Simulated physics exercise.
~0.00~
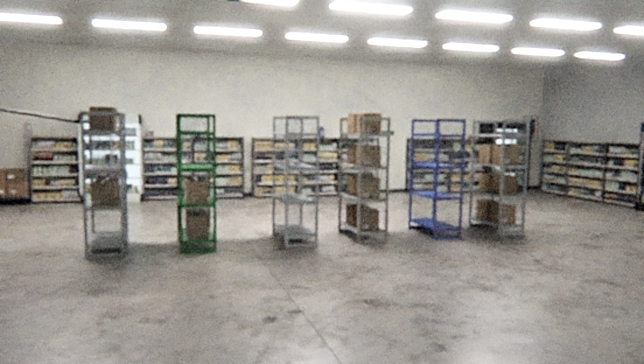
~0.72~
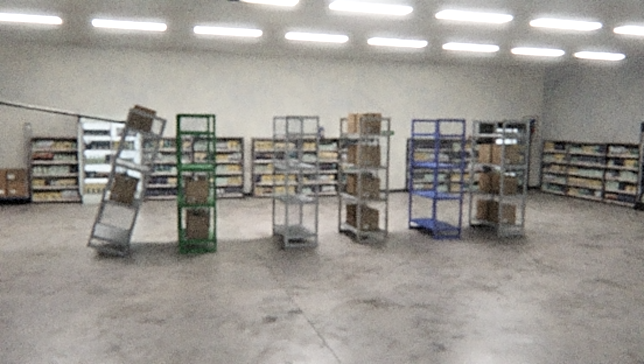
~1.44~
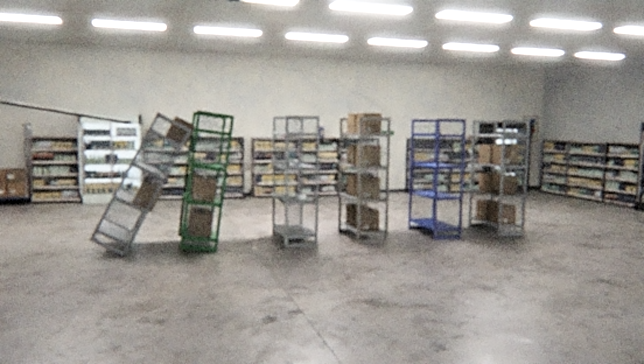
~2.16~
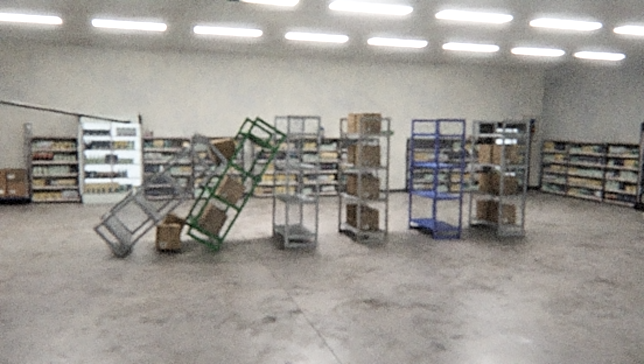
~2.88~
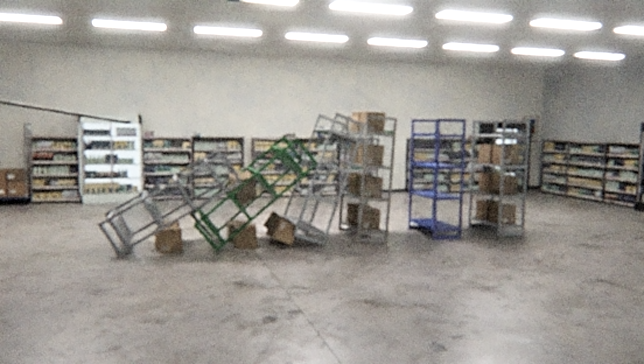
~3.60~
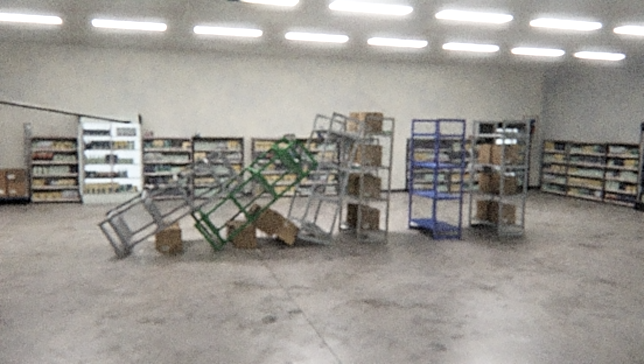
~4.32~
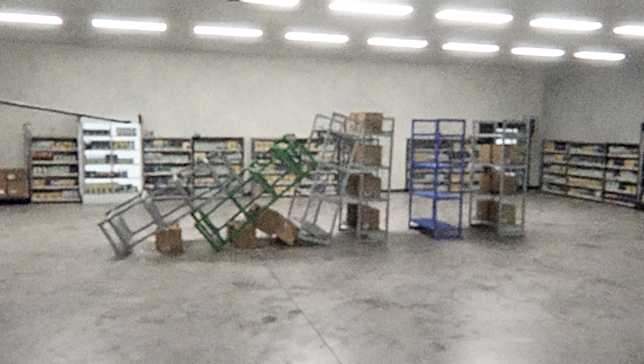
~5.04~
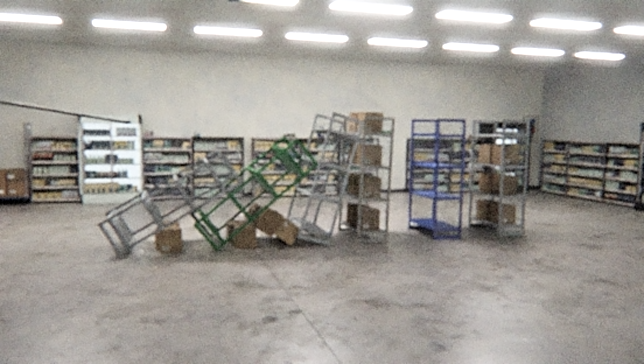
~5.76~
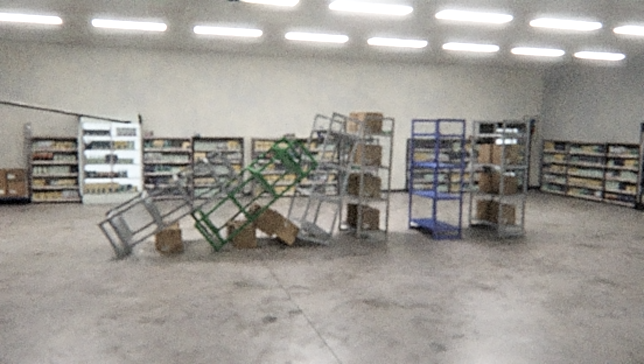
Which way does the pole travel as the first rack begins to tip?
The pole travels to the right, reaching further in from the left side of the view.
